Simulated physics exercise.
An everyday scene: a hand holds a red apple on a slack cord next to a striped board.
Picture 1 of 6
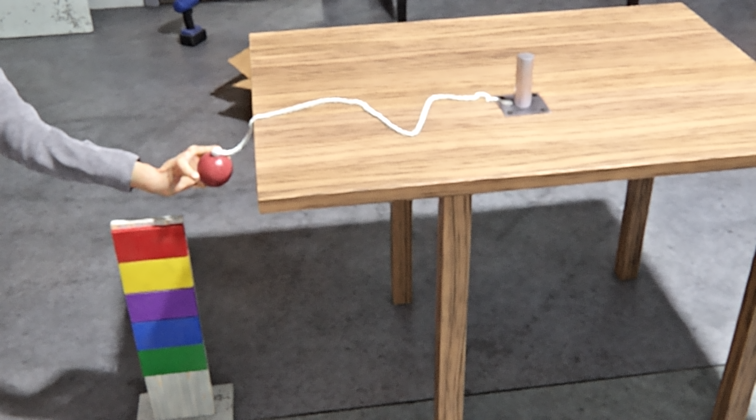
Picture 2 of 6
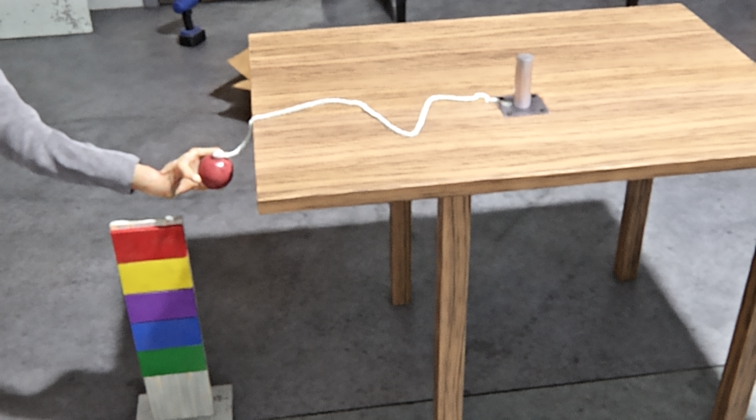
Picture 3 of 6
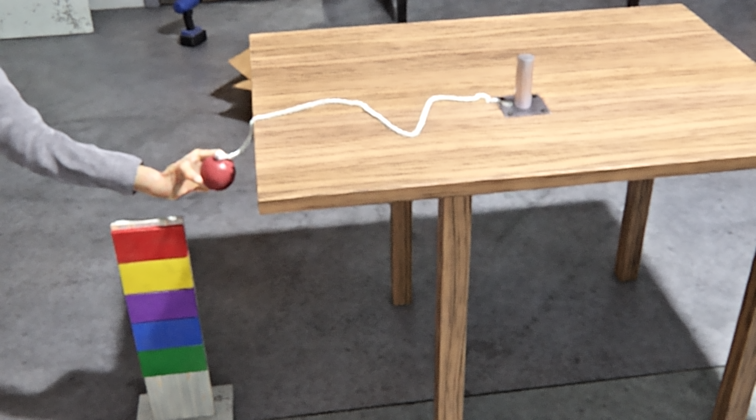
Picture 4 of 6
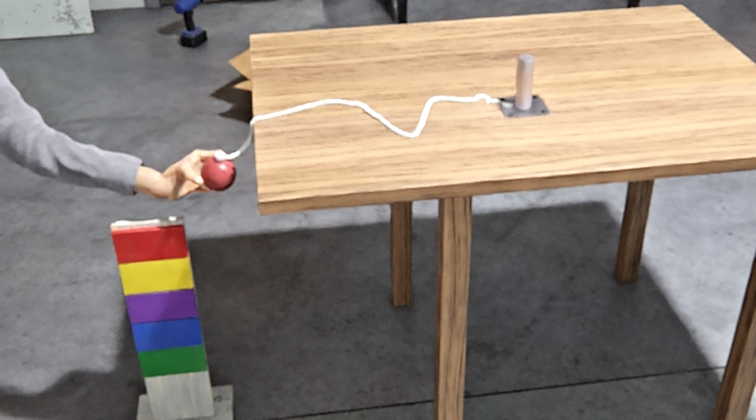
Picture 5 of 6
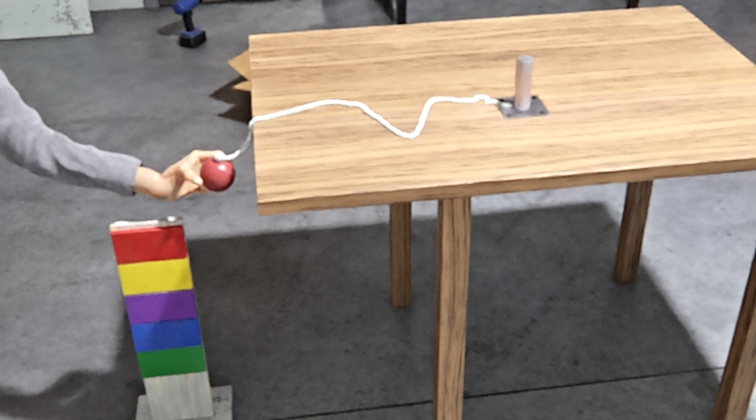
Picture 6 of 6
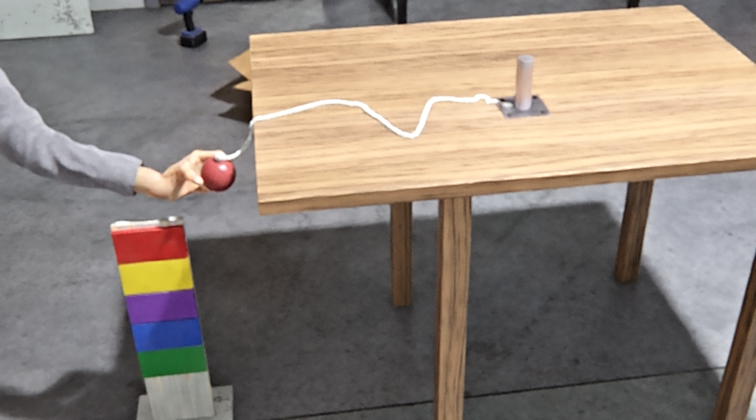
A wooden table stands on a grey concrete floor, seen from slightly above by a still camera. A white cord winds across its top from a short upright peg to a round red object held at the left edge by a grey-sleeved hand, above a post banded red, yellow, purple, blue and green. The hand shifts the red object very slightly, while everything else stays still.
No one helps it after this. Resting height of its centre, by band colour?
Purple.
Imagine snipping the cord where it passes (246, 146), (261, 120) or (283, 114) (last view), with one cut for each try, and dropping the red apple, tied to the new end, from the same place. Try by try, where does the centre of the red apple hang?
First try near (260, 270), second near (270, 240), third near (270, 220).
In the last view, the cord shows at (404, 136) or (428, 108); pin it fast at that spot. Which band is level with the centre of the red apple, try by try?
Results, in sequence: Red / yellow.
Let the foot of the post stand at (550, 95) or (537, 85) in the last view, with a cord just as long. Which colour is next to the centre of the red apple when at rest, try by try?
Yellow; yellow.
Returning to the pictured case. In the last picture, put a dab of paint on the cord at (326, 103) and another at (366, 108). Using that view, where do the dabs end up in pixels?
Around (256, 170); the other one around (254, 129).
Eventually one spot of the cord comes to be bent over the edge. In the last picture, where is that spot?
In the last picture it is at roughly (366, 108).
Soon after, apple near (238, 294); level with purple.
After that, apple near (297, 293); level with purple.
And then, apple near (260, 293); level with purple.
In the end, apple near (269, 294); level with purple. The cord holds its middle at purple.
